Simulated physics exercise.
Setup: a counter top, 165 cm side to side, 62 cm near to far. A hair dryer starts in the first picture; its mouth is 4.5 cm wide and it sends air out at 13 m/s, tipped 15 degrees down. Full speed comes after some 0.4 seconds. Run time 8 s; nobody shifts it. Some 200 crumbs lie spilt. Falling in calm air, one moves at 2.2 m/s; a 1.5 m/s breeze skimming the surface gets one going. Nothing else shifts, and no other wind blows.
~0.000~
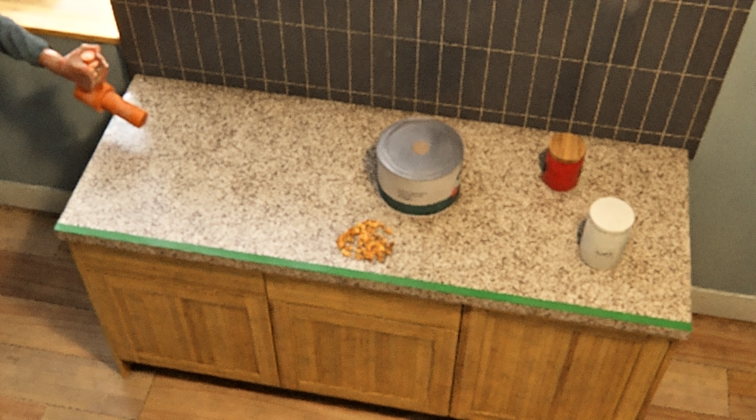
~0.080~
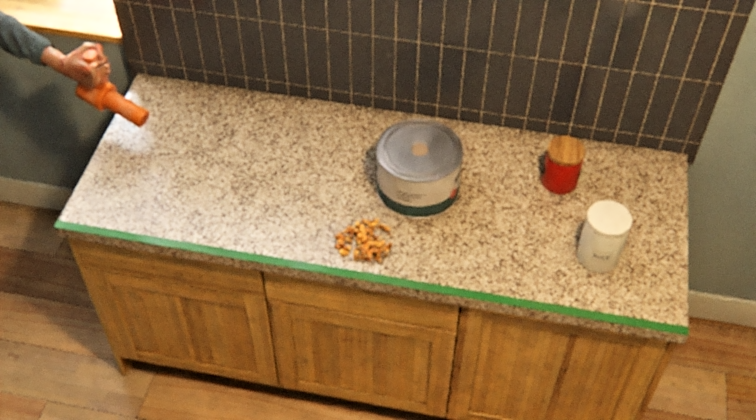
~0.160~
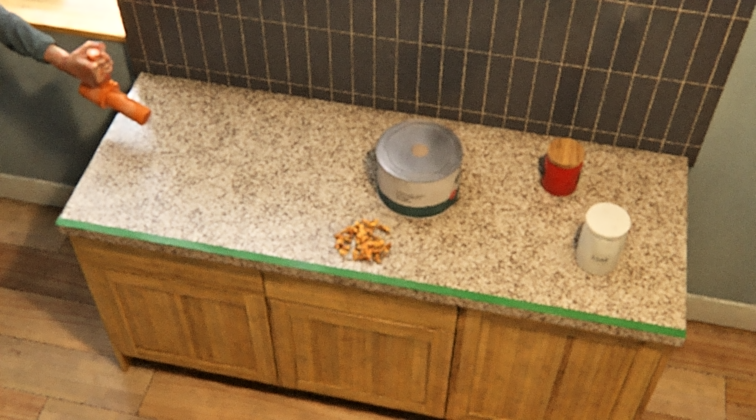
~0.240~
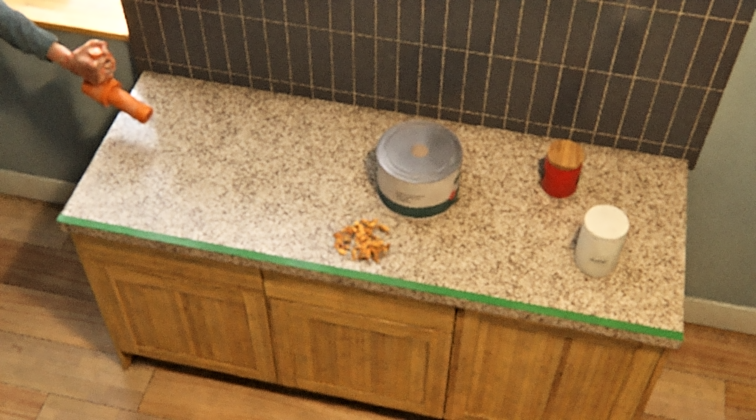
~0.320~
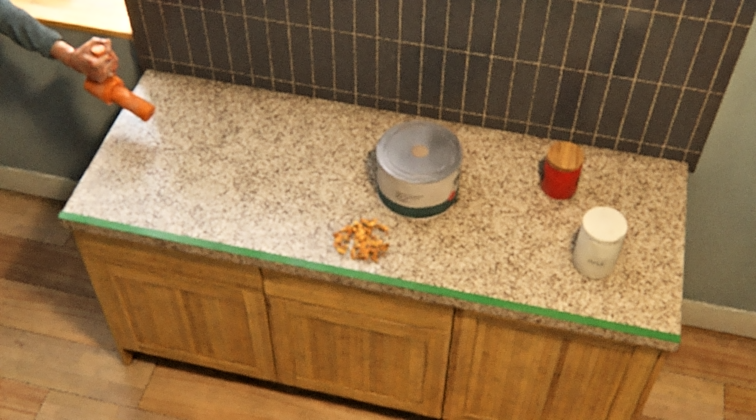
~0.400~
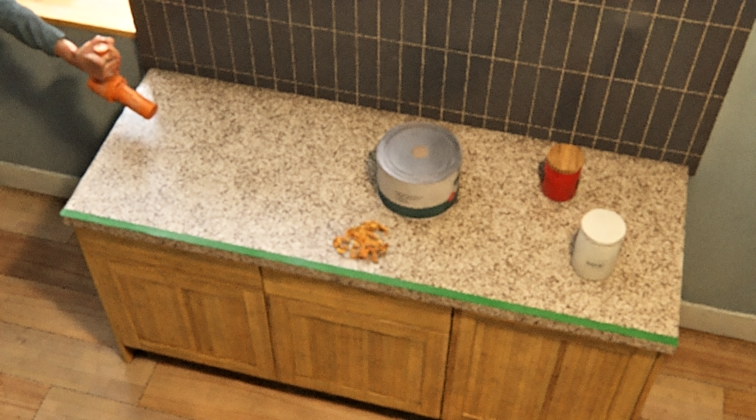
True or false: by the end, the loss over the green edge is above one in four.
True.
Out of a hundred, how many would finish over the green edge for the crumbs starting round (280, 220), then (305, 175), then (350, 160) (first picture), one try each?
100, 10 and 0 in a hundred, respectively.
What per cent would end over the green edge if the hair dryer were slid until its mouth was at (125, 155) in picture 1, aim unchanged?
I'd expect close to 50 per cent.
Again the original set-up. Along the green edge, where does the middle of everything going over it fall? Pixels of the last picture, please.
Median crossing point, approx. (462, 301).
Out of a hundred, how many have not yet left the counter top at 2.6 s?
Roughly 0 %.
After 1.6 s, 0 % are on the move or not yet settled, 95 % are over the green edge.
After 2.6 s, 0 % are on the move or not yet settled, 95 % are over the green edge.
After 4.4 s, 0 % are on the move or not yet settled, 95 % are over the green edge.
After 8.0 s, at the end, 95 % are over the green edge.
